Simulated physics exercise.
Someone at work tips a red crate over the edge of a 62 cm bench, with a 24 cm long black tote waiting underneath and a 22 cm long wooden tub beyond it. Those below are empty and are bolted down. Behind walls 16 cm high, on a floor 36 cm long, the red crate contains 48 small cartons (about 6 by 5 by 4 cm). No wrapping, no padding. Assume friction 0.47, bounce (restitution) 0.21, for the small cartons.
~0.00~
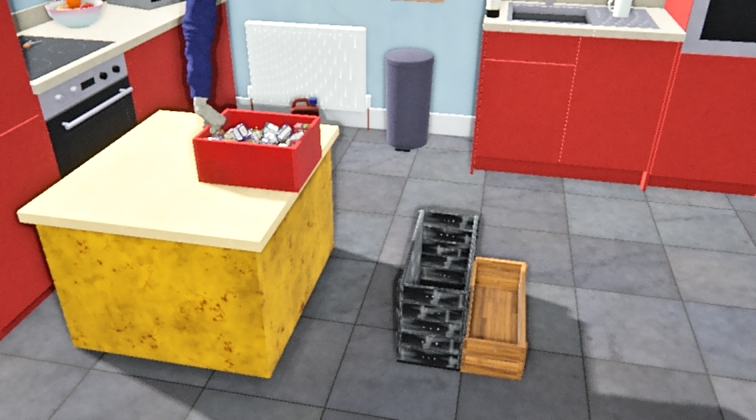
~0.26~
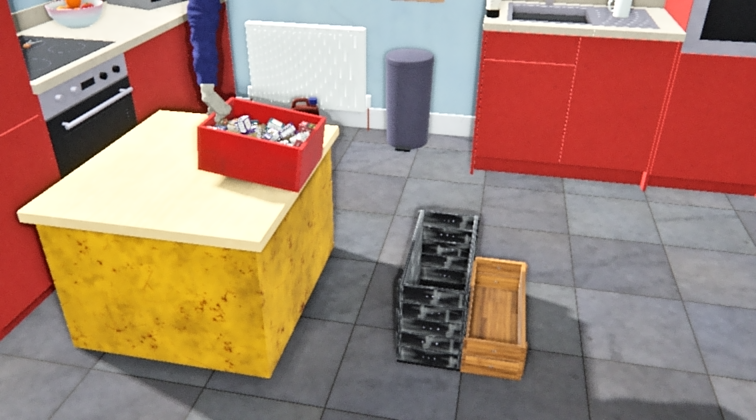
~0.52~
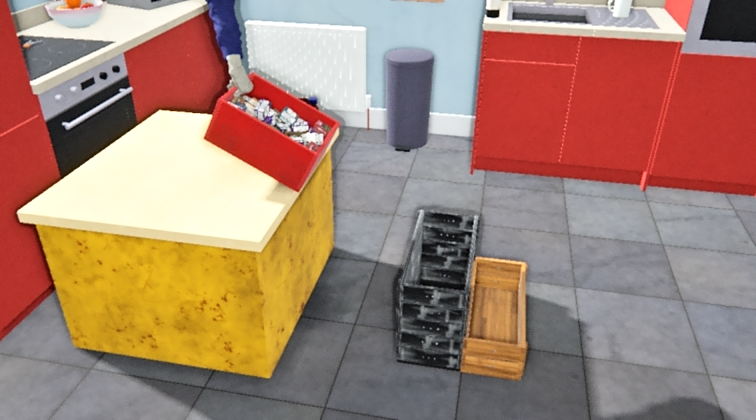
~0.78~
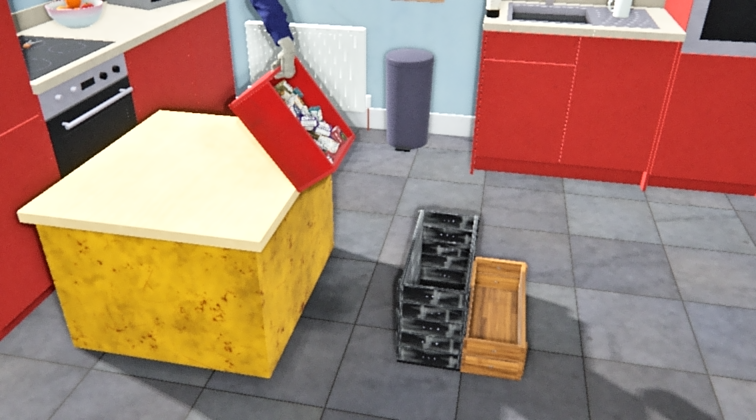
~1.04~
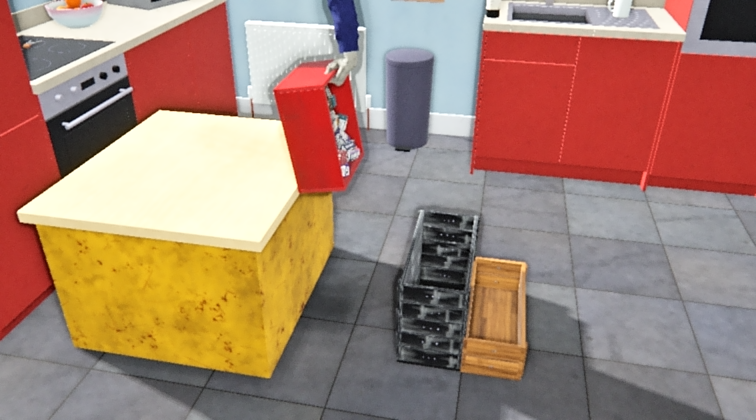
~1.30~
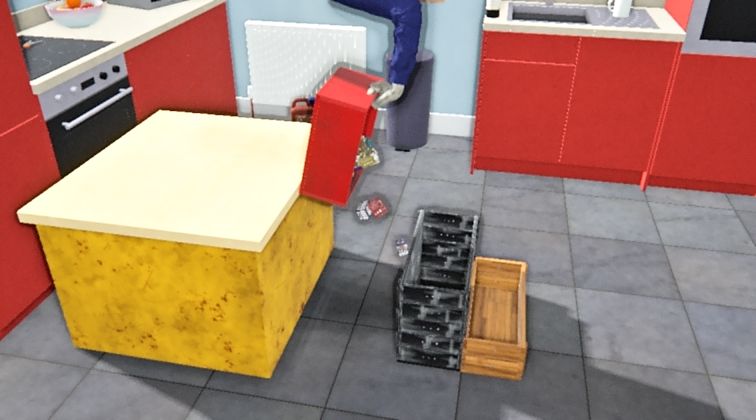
In a kitchen, a hand holds the edge of a red crate full of small cartons on a yellow bench, with a black tote and a wooden tub on the floor to the right. The hand tilts the crate rightward, steadily steeper, past upright, and a few cartons drop out toward the floor.
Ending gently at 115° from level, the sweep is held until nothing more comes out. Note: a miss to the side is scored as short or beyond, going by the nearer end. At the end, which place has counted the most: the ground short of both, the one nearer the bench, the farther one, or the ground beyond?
Short.
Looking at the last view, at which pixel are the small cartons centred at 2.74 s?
Look around pixel (384, 311).
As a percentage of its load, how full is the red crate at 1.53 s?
About 65 percent.
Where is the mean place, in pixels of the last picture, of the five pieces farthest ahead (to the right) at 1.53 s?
The five leading pieces sit around (407, 286) in the last view.
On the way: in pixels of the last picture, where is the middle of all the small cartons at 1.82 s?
Roughly at pixel (385, 247).
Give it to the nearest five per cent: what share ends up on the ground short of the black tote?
Share of items: Approx. 90 %.
After 1.53 s, tilt 114°; 32 still in the red crate, 2 in the black tote, 3 on the ground short of the black tote and 11 in the air.
After 1.82 s, tilt 115°; 13 still in the red crate, 5 in the black tote, 13 on the ground short of the black tote and 17 in the air.
After 2.22 s, tilt 115°; 4 still in the red crate, 6 in the black tote, 33 on the ground short of the black tote and 5 in the air.
When it is over (at 2.74 s), 6 in the black tote and 42 on the ground short of the black tote.
